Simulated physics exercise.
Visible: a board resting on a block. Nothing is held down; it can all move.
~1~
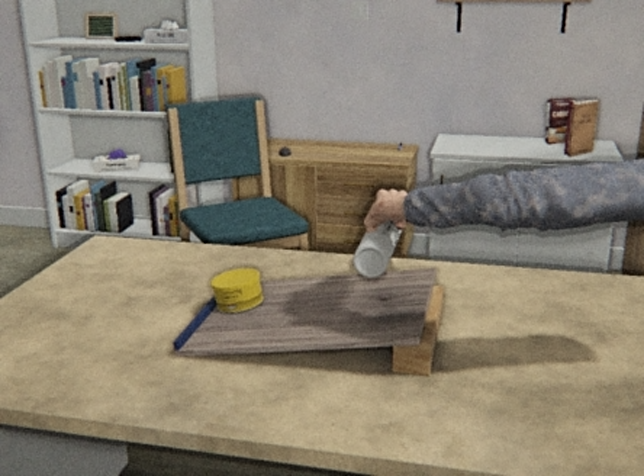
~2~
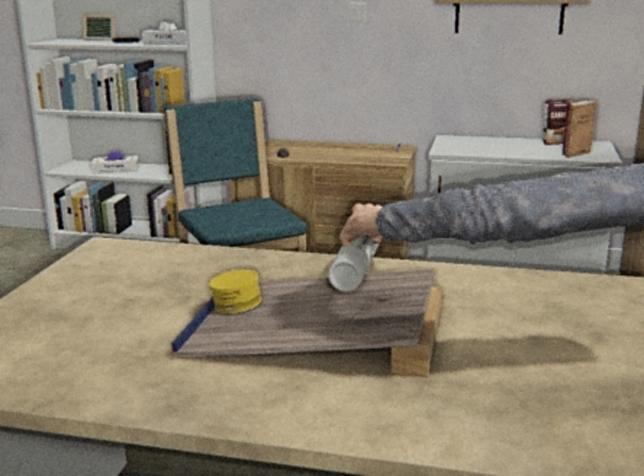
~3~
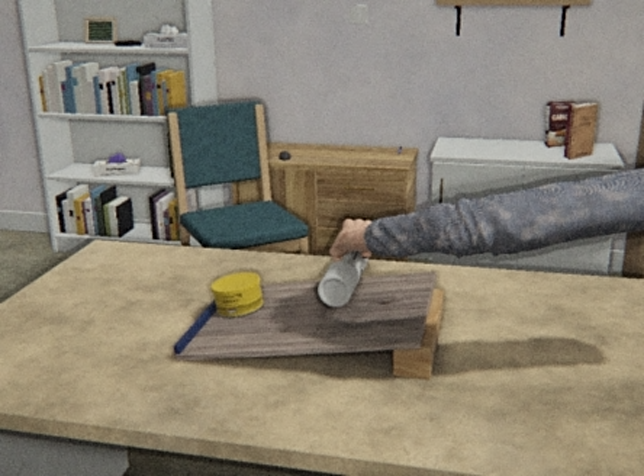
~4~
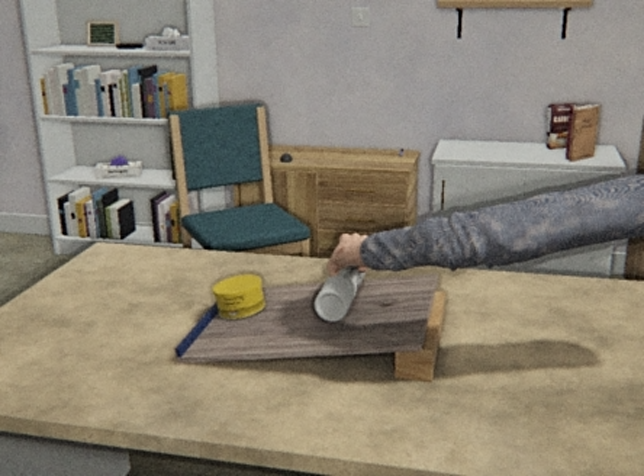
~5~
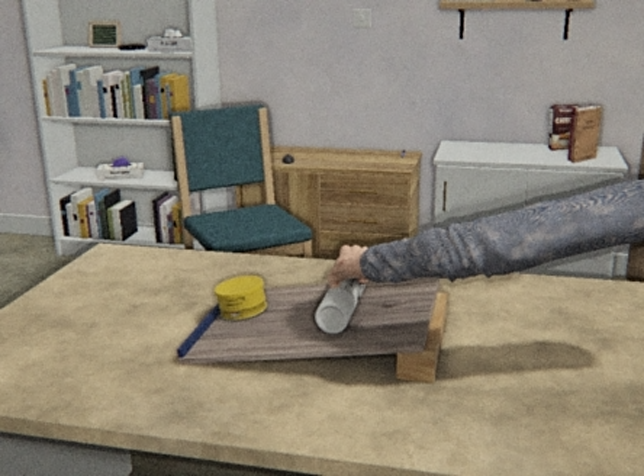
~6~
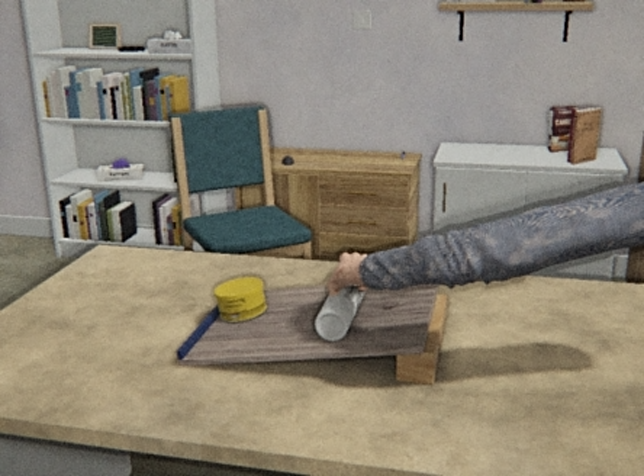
At first, a hand holds a white bottle above a sloping board propped on a wooden block, with a yellow tub near the board's lower left end. The hand moves the bottle a short way left and lowers it onto the board, still gripping it, while the tub stays in place.
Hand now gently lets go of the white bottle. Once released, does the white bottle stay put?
It is going to go downward.
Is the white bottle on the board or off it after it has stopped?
Result: The white bottle stays on top.
Then, 0.40 s later than the last frame, white bottle moved about its own width near (325, 301).
Then, 0.50 s later than the last frame, white bottle moved about its own width near (310, 302).
Then, 0.60 s later than the last frame, white bottle moved well along near (290, 304).
Then, 0.70 s later than the last frame, white bottle moved well along near (270, 304).
When it is over, moved from the start, white bottle; yellow tub as before. End places, in pixels of the last picture, white bottle near (268, 306). The white bottle runs down the board.
